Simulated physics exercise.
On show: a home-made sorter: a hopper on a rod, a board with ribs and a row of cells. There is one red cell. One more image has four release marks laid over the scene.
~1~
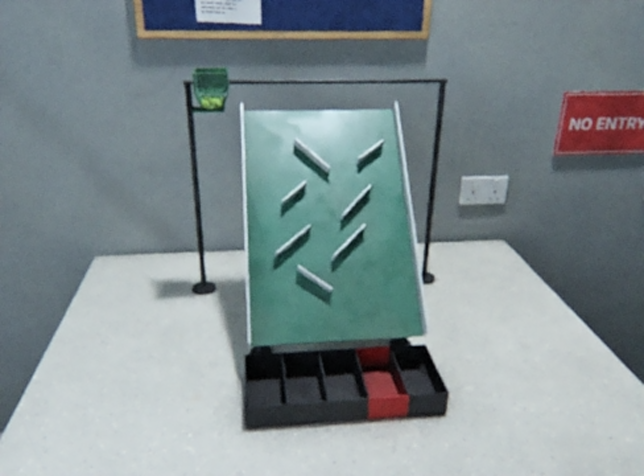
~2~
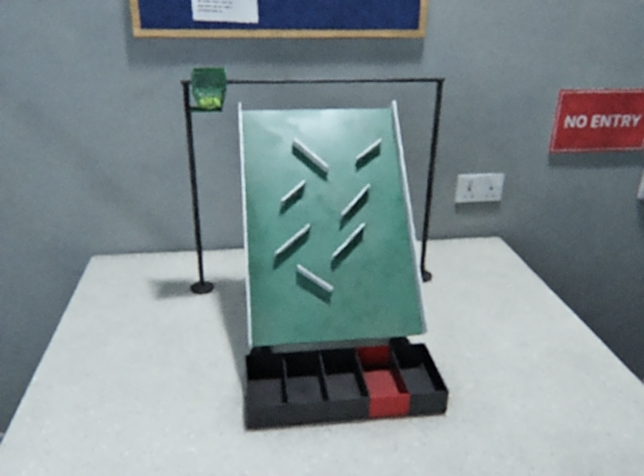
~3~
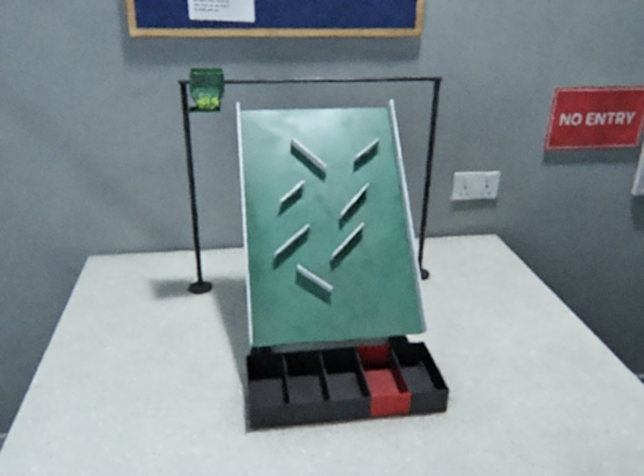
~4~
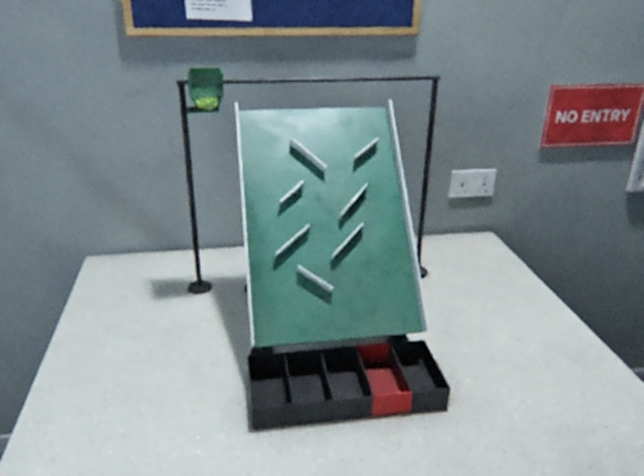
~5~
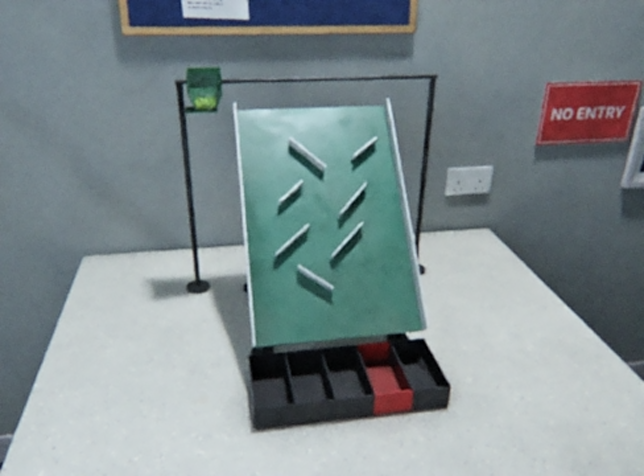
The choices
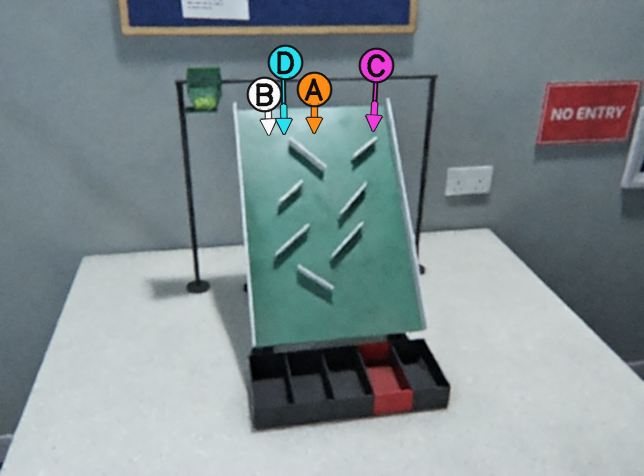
A sloping green board with ribs stands above a row of black cells, one red, as the view drifts slightly right.
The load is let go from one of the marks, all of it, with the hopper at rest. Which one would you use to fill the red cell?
Mark A does it best.
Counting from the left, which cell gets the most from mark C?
It is the fifth one.
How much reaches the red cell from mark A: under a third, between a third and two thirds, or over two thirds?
Over two thirds.
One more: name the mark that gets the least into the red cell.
B it is.
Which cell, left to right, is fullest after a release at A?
It is the fourth one.
On the marked copy, mark A meets the board at (314, 127); mark B meets the board at (268, 129); mark C meets the board at (373, 125); mark D meets the board at (284, 128).
If A is chosen, most in the red cell, about a quarter in other cells.
If B is chosen, a stray few in the red cell, nearly all in other cells.
If C is chosen, about a third in the red cell, about half in other cells, a small part outside the box.
If D is chosen, about a quarter in the red cell, about two thirds in other cells, a small part outside the box.
